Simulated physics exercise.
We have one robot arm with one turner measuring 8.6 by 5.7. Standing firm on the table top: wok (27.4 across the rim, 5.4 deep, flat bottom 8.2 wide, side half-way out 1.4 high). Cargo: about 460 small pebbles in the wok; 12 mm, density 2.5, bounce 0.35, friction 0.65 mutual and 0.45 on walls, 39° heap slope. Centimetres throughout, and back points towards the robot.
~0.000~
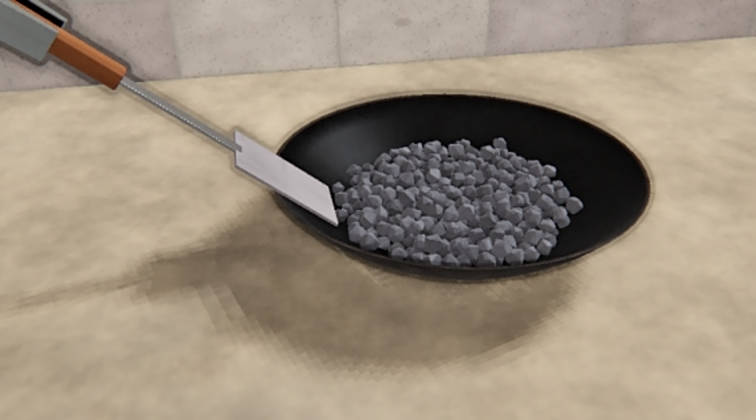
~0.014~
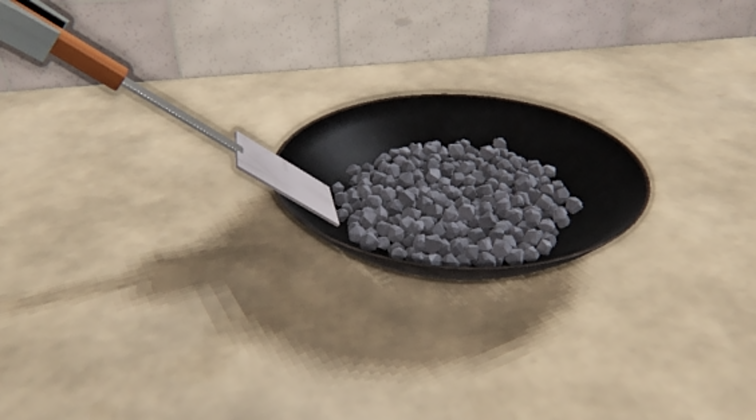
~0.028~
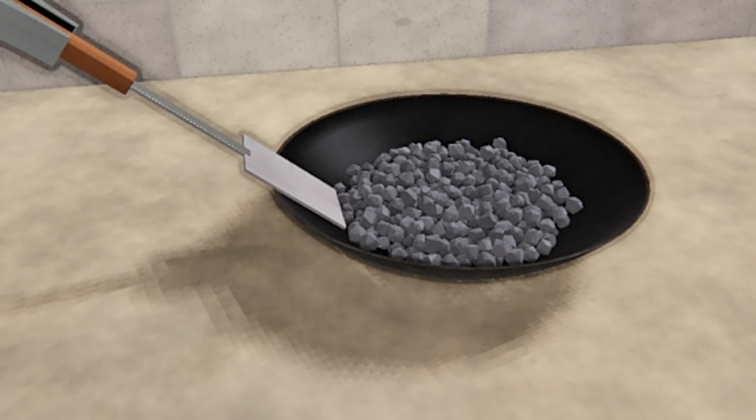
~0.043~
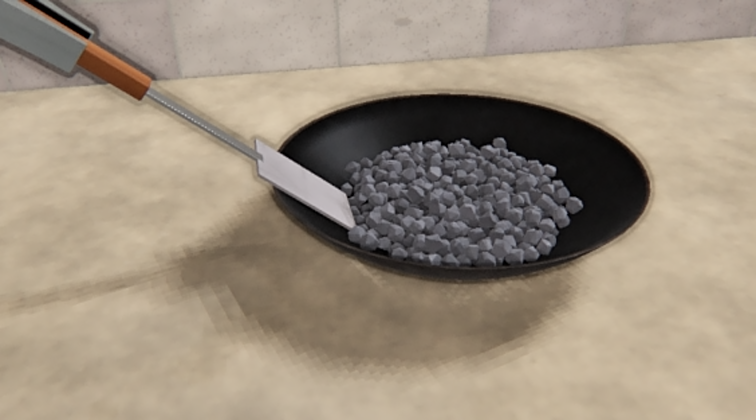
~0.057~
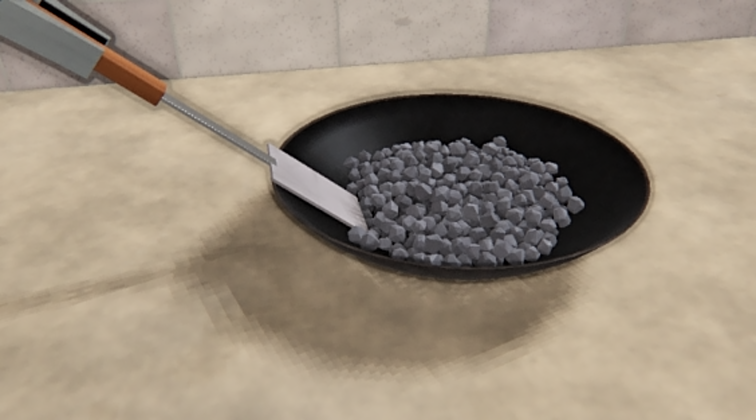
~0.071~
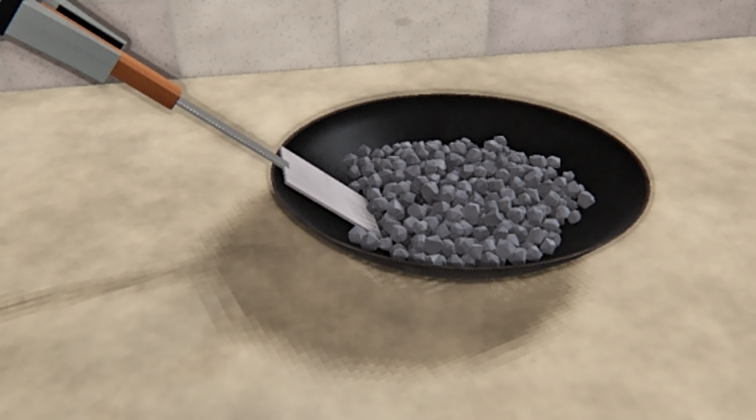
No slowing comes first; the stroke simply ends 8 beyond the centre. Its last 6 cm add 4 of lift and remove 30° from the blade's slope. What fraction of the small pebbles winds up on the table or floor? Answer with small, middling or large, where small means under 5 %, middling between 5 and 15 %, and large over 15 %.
It is middling.
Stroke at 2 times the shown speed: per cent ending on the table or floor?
Around 20 percent would finish on the table or floor.
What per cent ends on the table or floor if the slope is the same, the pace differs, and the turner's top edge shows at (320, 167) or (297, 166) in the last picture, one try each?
Estimates: Near 20 %, near 20 %.
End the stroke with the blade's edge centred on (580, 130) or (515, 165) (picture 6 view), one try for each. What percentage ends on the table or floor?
Estimates, in order: 20 % and 0 %.
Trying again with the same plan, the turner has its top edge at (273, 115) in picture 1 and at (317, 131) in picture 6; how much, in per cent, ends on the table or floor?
Roughly 10 percent ends up there.
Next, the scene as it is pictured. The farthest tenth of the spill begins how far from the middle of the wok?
Distance from centre: Approx. 25 cm.
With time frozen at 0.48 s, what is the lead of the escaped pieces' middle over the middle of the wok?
Around 16 centimetres ahead.
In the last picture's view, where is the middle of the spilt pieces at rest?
(659, 194), roughly.
By 0.15 s, sloping 40°, highest piece 5 above the table; 460 in the wok.
By 0.24 s, sloping 29°, highest piece 7 above the table; 460 in the wok.
By 0.48 s, sloping 10°, highest piece 8 above the table; 424 in the wok, 26 on the table or floor, 10 on the blade or in flight.
By 1.53 s, sloping 10°, highest piece 7 above the table; 424 in the wok, 36 on the table or floor.
Final count, 424 in the wok, 36 on the table or floor. That is 8 % on the table or floor.
